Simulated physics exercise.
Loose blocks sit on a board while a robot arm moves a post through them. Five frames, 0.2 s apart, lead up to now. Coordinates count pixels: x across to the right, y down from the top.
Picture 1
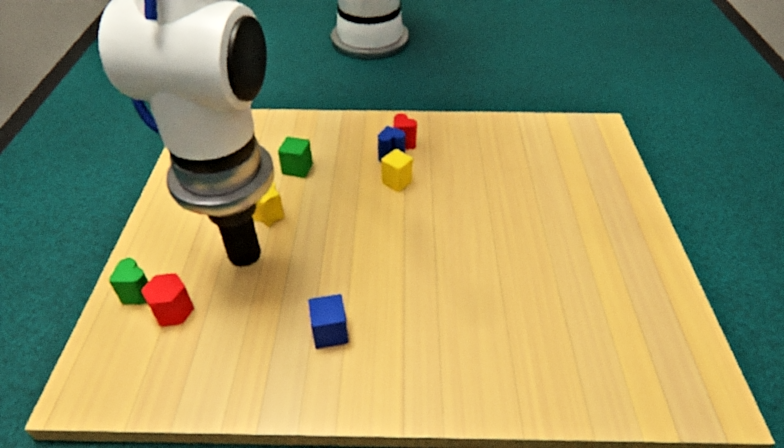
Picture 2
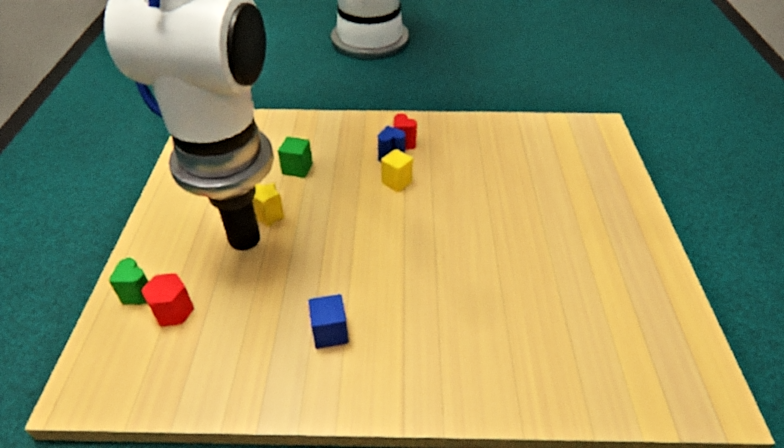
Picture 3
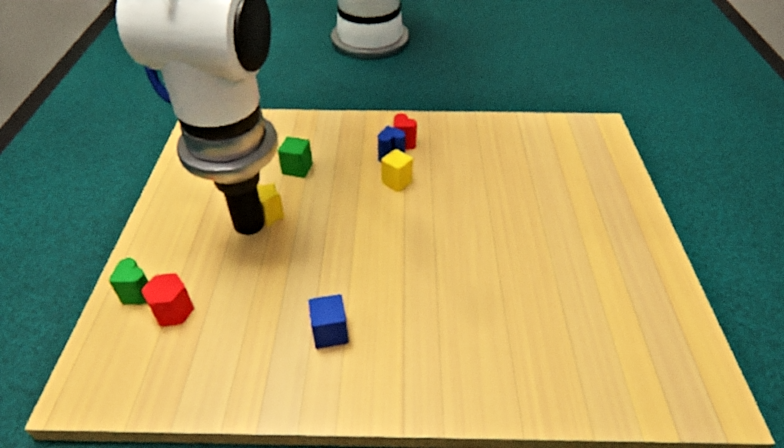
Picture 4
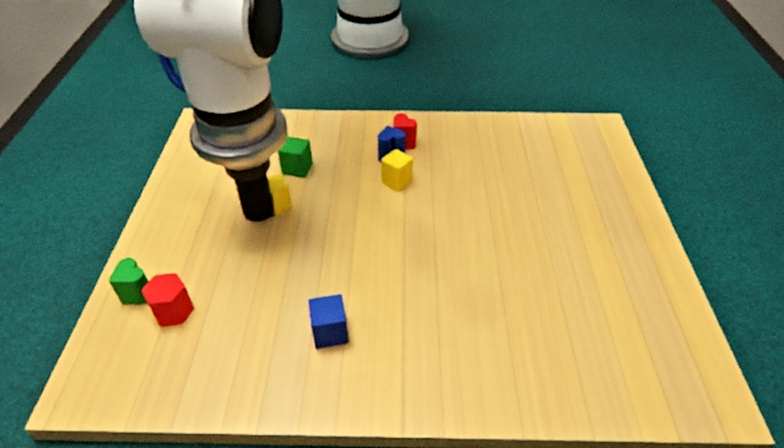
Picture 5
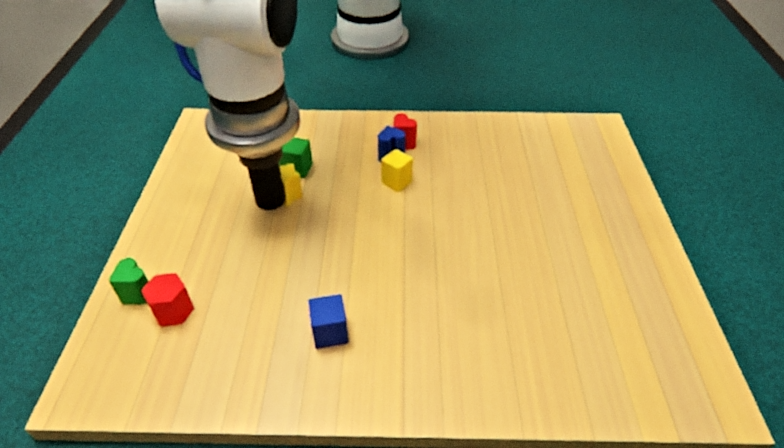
The robot arm moves its black post away and nudges a yellow block toward the green block.
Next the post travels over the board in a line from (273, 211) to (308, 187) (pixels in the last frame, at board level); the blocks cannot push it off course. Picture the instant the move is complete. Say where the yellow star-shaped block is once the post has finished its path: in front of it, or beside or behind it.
Once the path is finished, the yellow star-shaped block still sits ahead of the post.
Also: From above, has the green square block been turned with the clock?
No.
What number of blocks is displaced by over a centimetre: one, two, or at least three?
That push would leave two blocks displaced by more than about 1 cm.
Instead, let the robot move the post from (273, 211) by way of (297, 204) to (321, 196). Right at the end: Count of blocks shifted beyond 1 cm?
Blocks that move over 1 cm: One.
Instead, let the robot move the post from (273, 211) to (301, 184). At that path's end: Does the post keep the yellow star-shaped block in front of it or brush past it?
It will keep going ahead of the post.
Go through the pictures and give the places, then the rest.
In the first frame, tip of the post at (245, 256), middles of tops, yellow star-shaped block partly hidden, green square block at (294, 145).
In the second frame, post at (245, 240), nothing pushed.
In the third frame, post at (250, 225), nothing pushed.
In the fourth frame, post at (259, 213), yellow star-shaped block at (272, 182).
In the fifth frame, post at (271, 201), yellow star-shaped block at (283, 172), green square block at (294, 145).
What follows on the original path. Halfway along, post at (289, 188); yellow star-shaped block at (301, 160).
At the end, post at (307, 177); yellow star-shaped block at (318, 149); green square block at (299, 137), turned 55° anticlockwise.
